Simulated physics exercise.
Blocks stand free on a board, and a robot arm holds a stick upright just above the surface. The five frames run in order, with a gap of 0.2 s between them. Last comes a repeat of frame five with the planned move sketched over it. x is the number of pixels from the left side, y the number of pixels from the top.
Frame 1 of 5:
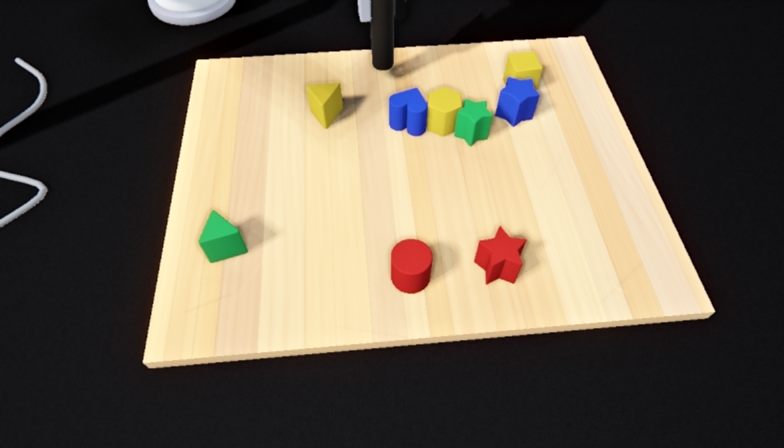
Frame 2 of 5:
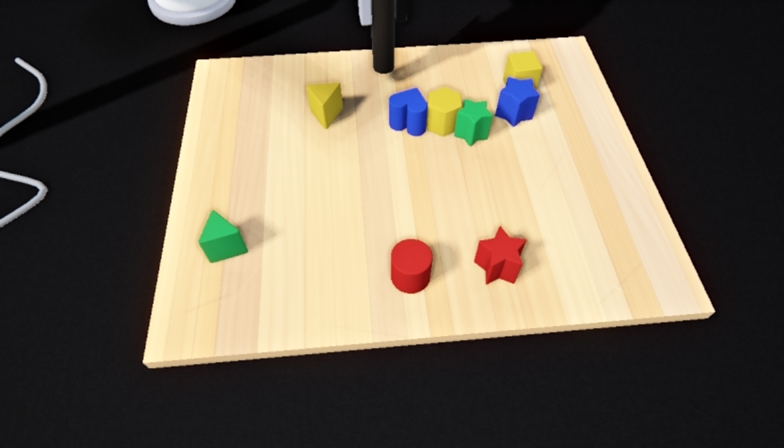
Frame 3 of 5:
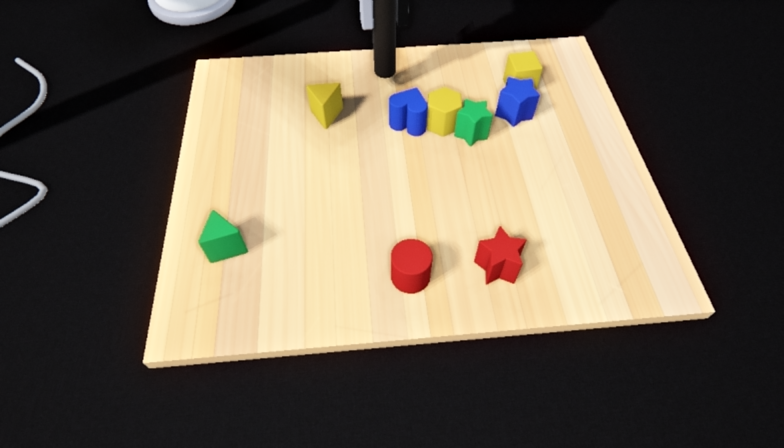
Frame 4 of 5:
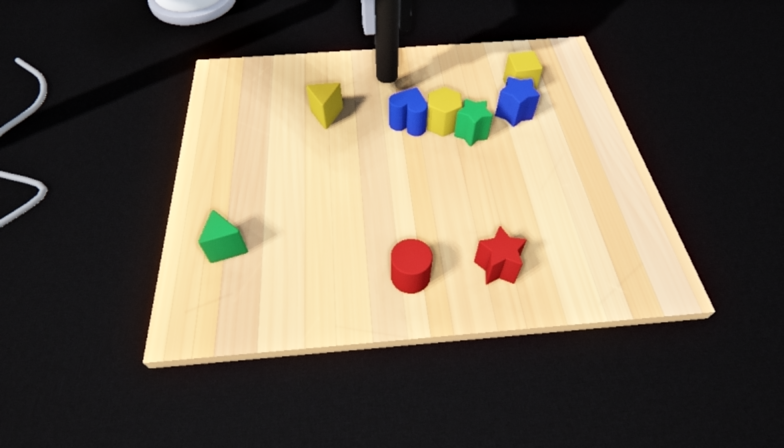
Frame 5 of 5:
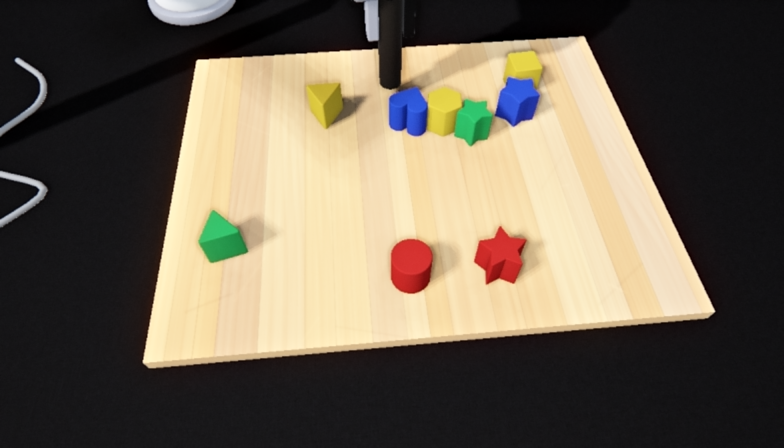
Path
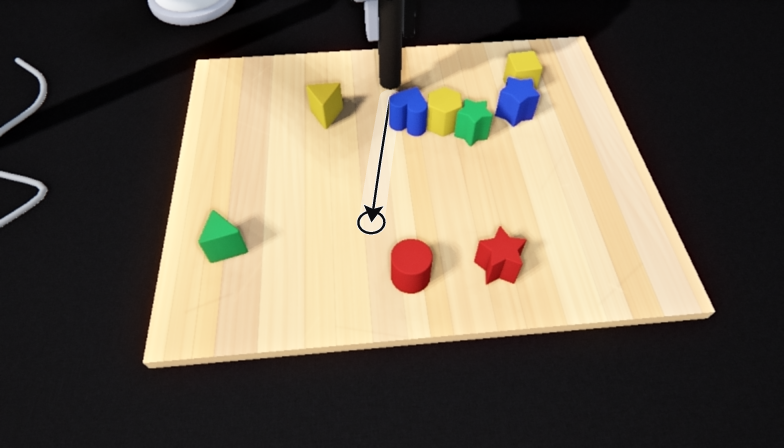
On a pale wooden board scattered with red, green, blue and yellow blocks, a black stick moved slightly forward from the back edge toward the viewer, while all the blocks stayed still.
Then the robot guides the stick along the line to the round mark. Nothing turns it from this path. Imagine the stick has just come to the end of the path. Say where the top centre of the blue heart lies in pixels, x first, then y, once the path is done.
The top centre is at (412, 112).
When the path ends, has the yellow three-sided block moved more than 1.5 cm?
I believe not.
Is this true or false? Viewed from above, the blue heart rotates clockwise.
The statement is false.
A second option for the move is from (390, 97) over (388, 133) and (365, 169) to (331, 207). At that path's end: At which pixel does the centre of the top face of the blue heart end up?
I'd expect the centre of its top face to be at (415, 114).
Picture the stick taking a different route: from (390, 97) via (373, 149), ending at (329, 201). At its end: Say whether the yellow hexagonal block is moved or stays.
From what I can tell, it will keep its place.
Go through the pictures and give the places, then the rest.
Stick's lower end (383, 64); yellow three-sided block (323, 90); blue heart (410, 99); yellow hexagonal block (445, 99), in the first picture.
Stick (384, 67); blocks still, in the second picture.
Stick (385, 72); blocks still, in the third picture.
Stick (387, 77); blocks still, in the fourth picture.
Stick (390, 83); yellow three-sided block (323, 90); blue heart (410, 99); yellow hexagonal block (445, 99), in the fifth picture.
Drawn move, from (390, 97) to (371, 222).
On the path given first. One third of the way, stick (384, 120); blue heart (412, 112), turned 50° anticlockwise.
Two thirds of the way, stick (378, 162); blue heart (412, 112), turned 55° anticlockwise.
At the end, stick (371, 209); yellow three-sided block still; blue heart (412, 112), turned 55° anticlockwise; yellow hexagonal block still.
